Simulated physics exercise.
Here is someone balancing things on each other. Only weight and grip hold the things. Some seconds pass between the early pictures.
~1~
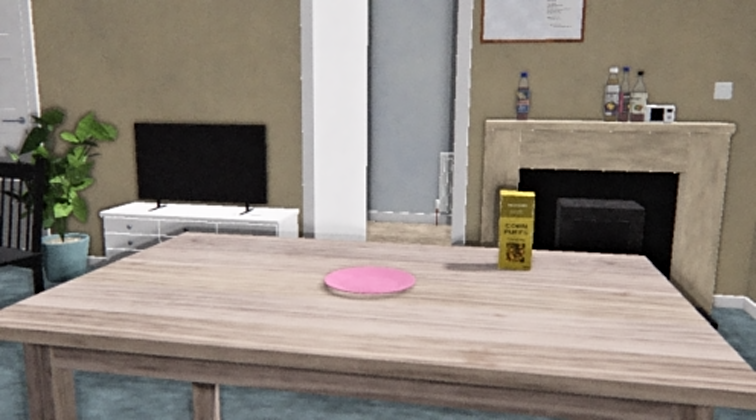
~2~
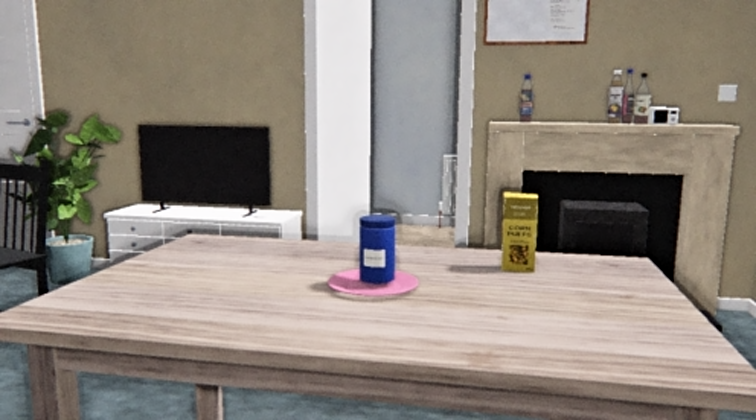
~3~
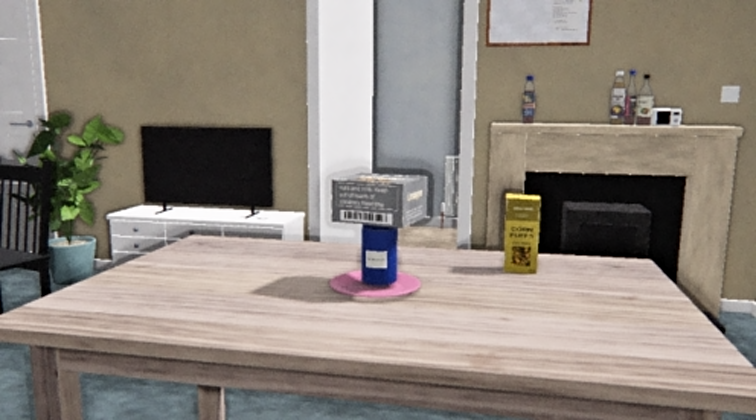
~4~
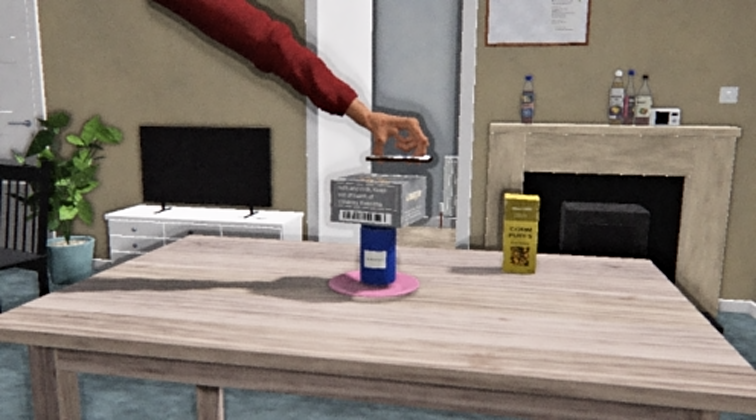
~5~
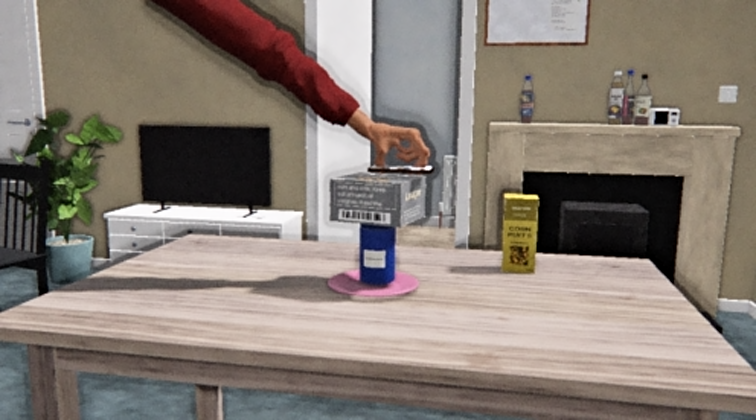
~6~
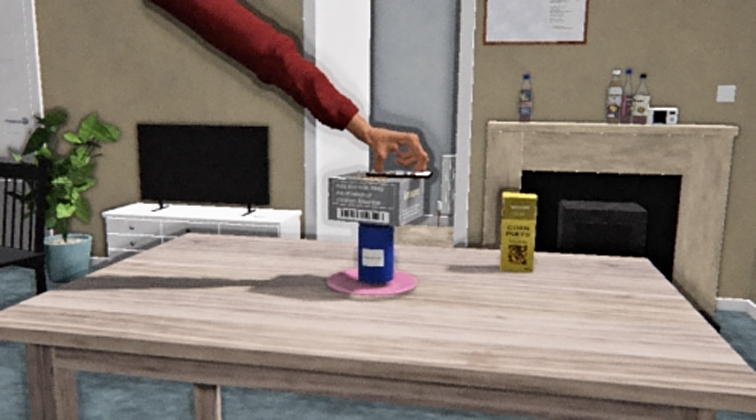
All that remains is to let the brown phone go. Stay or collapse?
Outcome: The pile keeps its balance.
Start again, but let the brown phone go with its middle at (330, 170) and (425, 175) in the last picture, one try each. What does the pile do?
First try: It loses its balance; second try: It comes apart.
Then, 0.20 s past the last view, nothing moves.
Then, 0.40 s past the last view, brown phone resting near (400, 175).
Finally, all 5 still in place. Final places as the last picture's camera would see them, brown phone near (400, 175). The pile stays up.
